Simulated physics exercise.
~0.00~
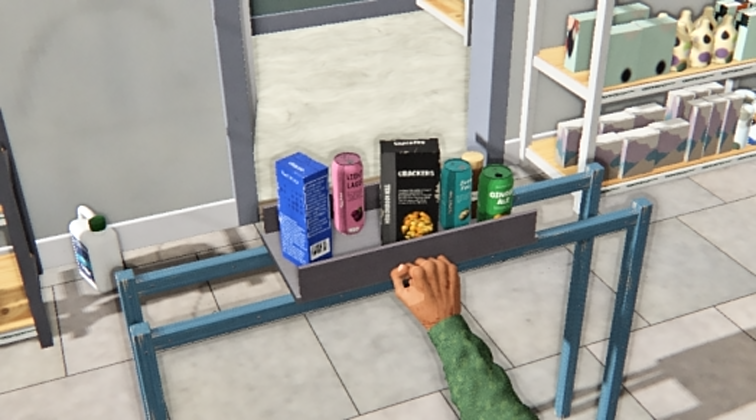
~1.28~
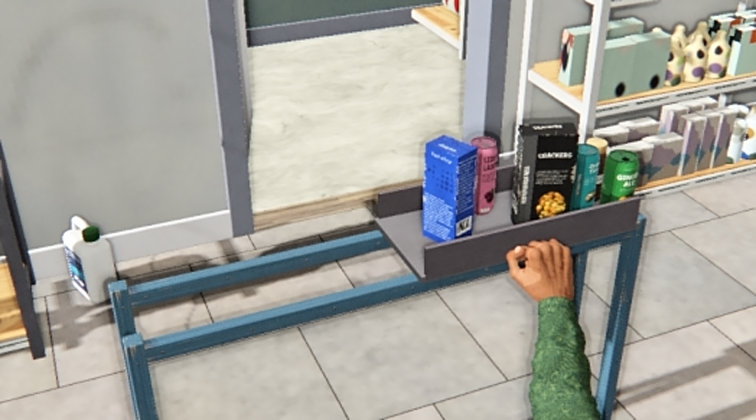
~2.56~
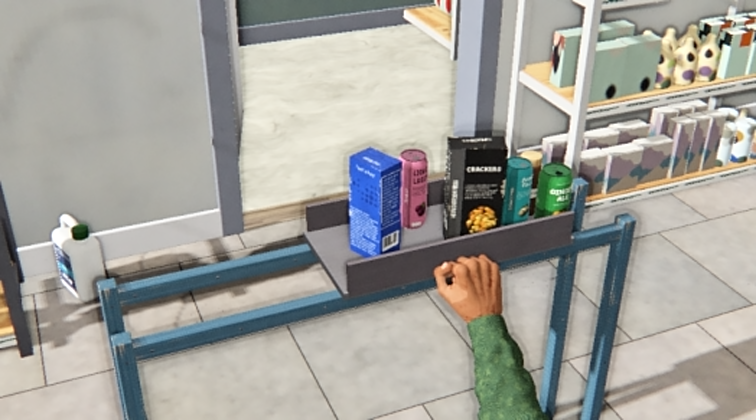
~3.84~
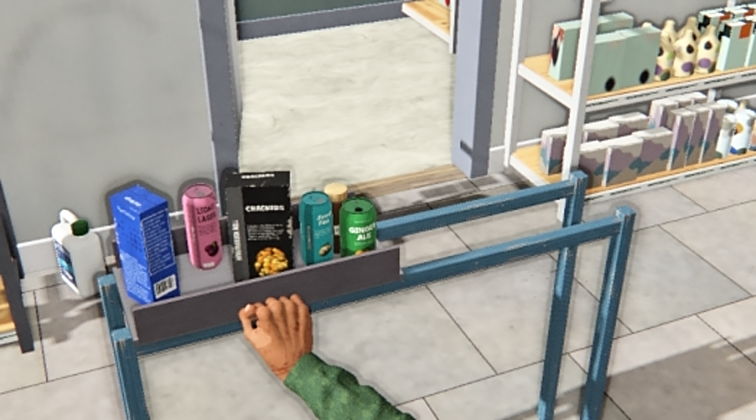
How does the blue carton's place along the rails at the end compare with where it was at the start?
At the end the blue carton is further left than it was at the start, standing on the tray near the left end of the rails.
